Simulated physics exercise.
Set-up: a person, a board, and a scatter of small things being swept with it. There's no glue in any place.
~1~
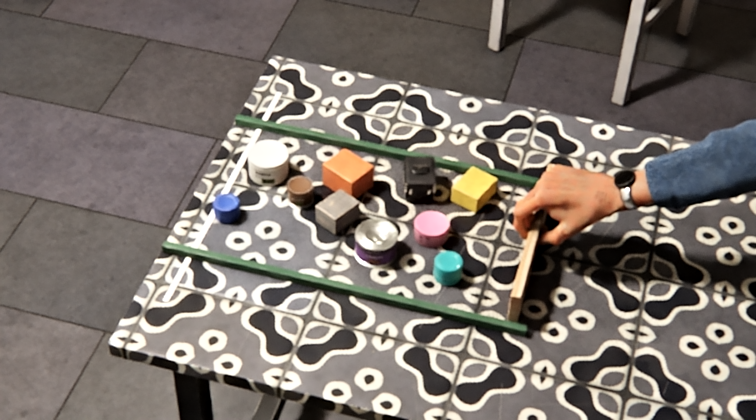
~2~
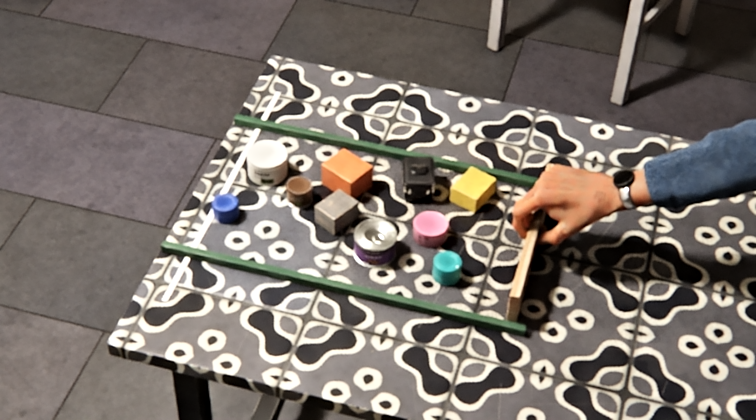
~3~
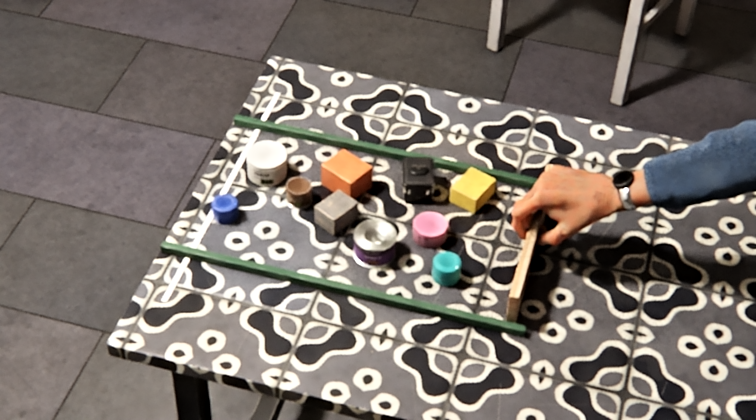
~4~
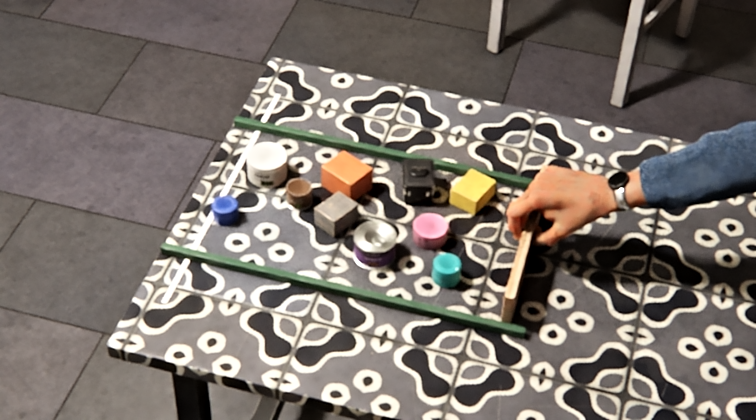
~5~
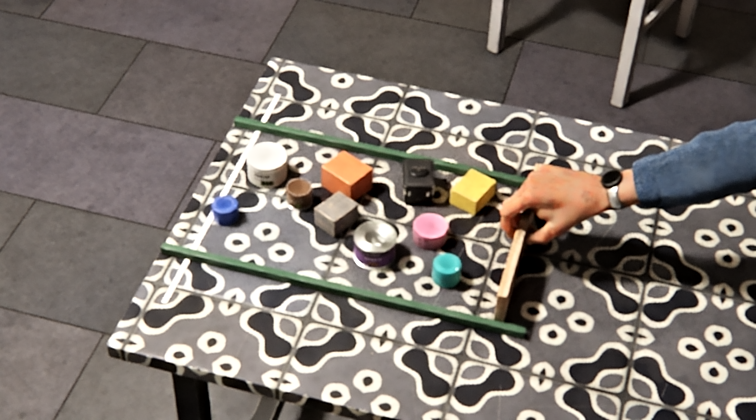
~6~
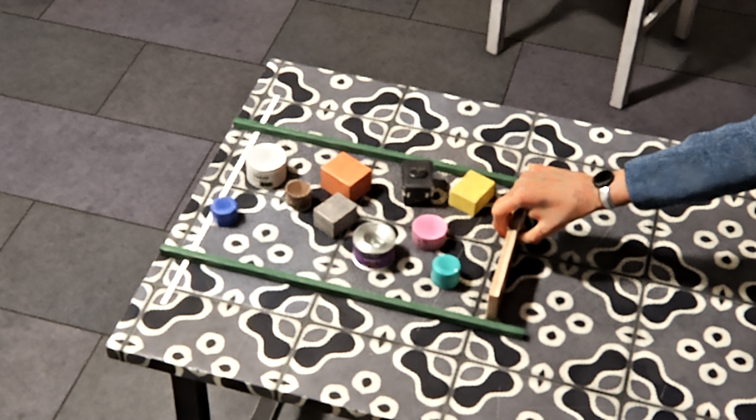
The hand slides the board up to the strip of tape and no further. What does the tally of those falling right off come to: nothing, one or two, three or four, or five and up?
It comes to five and up.
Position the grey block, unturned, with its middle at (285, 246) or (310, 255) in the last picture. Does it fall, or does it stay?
Spot by spot, it stays put and then it stays put.
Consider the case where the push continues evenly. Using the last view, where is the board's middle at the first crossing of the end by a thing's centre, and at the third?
It sits near (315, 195), and then near (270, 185).
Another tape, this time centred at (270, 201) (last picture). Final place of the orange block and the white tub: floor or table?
The orange block goes off the edge; the white tub goes off the edge.
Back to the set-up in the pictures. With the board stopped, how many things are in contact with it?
The number is 4.
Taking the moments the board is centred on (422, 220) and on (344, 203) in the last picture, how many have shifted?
The count is 5 at the first point and 9 at the second.
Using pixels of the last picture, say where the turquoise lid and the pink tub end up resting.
They end up close to (189, 224) and (212, 177).
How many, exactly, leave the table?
Altogether the count is 6.
A little later, none off yet; blue lid at rest near (224, 212); white tub at rest near (266, 166); brown pot at rest near (298, 196).
Next, none off yet; blue lid at rest near (224, 212); white tub shifted about its own width near (214, 155); brown pot shifted well along near (241, 182).
When it is over, the number that fall off is five or more; down, black case, grey block, orange block, brown pot, white tub and blue lid.
